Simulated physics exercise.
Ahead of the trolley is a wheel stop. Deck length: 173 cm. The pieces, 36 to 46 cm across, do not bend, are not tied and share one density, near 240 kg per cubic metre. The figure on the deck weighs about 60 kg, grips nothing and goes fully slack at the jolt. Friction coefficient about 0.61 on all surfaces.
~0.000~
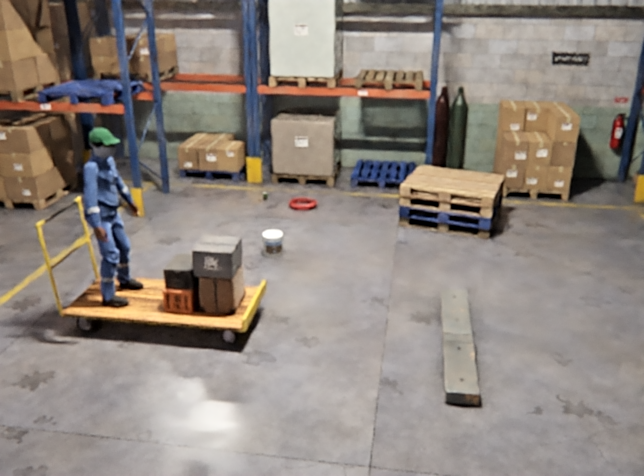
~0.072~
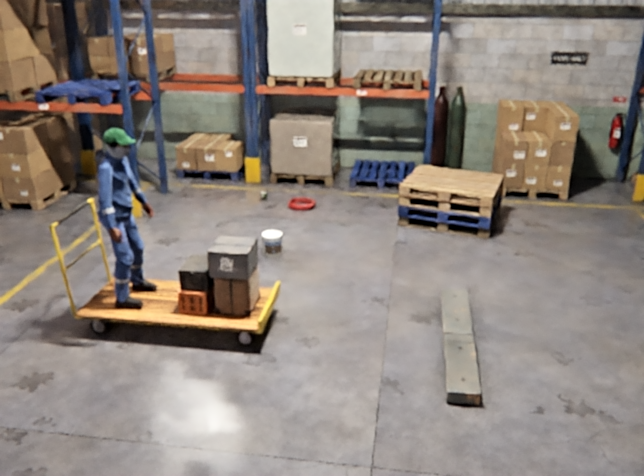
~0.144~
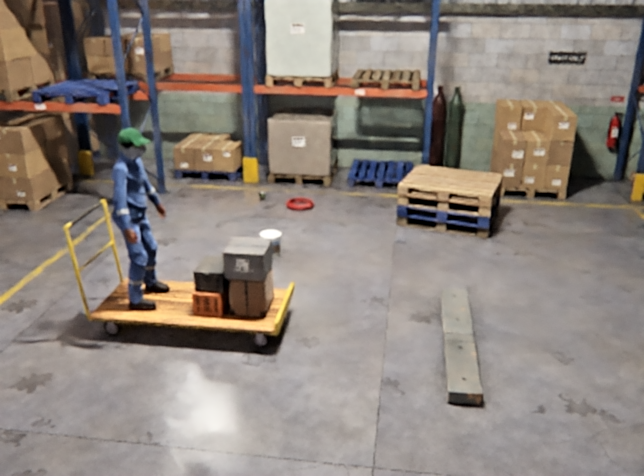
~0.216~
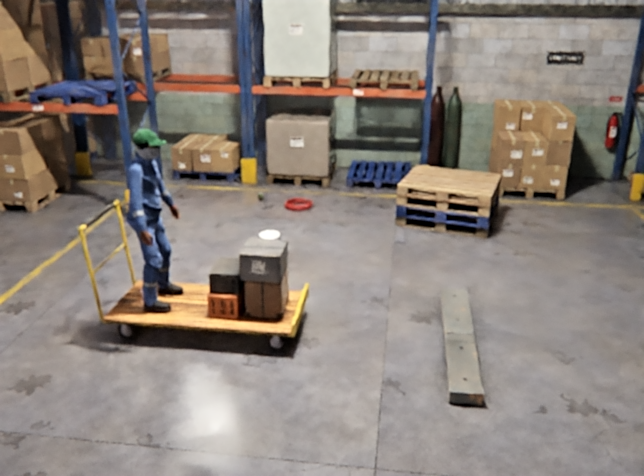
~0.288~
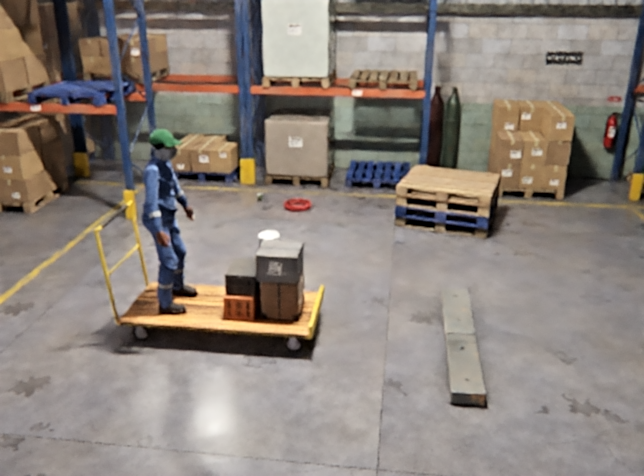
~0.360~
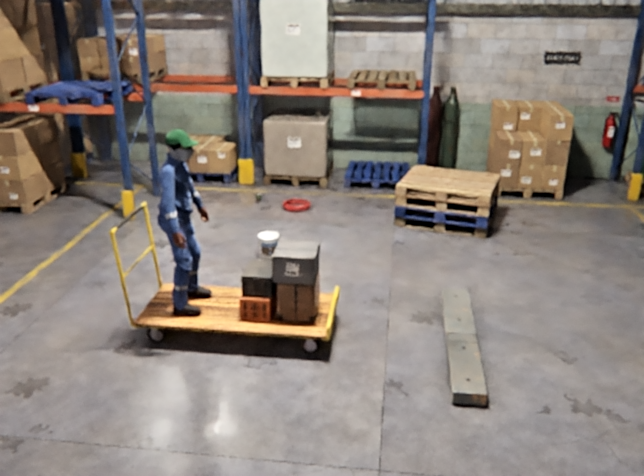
A yellow-railed flat trolley carrying a standing figure in blue overalls and a green cap, along with some stacked boxes and crates, rolled steadily rightward across a warehouse floor toward a long, low block.
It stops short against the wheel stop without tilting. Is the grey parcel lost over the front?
The grey parcel ends off the deck at this speed.
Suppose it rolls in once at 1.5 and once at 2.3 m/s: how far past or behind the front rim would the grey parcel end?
First 10 cm behind, then 60 cm past.
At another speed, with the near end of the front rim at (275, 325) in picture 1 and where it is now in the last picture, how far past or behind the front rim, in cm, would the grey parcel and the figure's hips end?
Then grey 20 behind, hips 110 behind.
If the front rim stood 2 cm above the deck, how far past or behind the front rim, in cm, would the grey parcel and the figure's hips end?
In that case grey 90 past, hips 80 behind.
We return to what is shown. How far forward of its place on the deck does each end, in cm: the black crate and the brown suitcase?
About: Black 15, brown 10.
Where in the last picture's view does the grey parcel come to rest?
Around (501, 324).
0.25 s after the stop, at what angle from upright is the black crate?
About 10°.
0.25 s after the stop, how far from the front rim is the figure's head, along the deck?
Some 80 cm behind it.
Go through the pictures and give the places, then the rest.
The first picture shows grey parcel (218, 256), black crate (185, 271), rim corner (244, 328); 184 cm still to roll.
The second picture shows grey parcel (234, 257), black crate (200, 273), rim corner (260, 330); 169 cm still to roll.
The third picture shows grey parcel (249, 258), black crate (214, 274), rim corner (276, 331); 154 cm still to roll.
The fourth picture shows grey parcel (264, 260), black crate (229, 275), rim corner (293, 333); 140 cm still to roll.
The fifth picture shows grey parcel (280, 261), black crate (245, 277), rim corner (310, 335); 125 cm still to roll.
The sixth picture shows grey parcel (297, 262), black crate (261, 278), rim corner (328, 337); 110 cm still to roll. Speed about 2.0 m/s.
After 0.90 s the deck stops.
After 1.15 s the grey parcel is 3 cm past the rim, tilted 20°, near (466, 272) in the last picture's view.
After 1.45 s the grey parcel is 39 cm past the rim, tilted 100°, near (502, 324) in the last picture's view.
After 1.90 s the grey parcel is 40 cm past the rim, tilted 90°, near (501, 321) in the last picture's view.
Final state at 3.8 s, past the rim, grey parcel; behind it, black crate, brown suitcase, orange crate and the figure's hips.
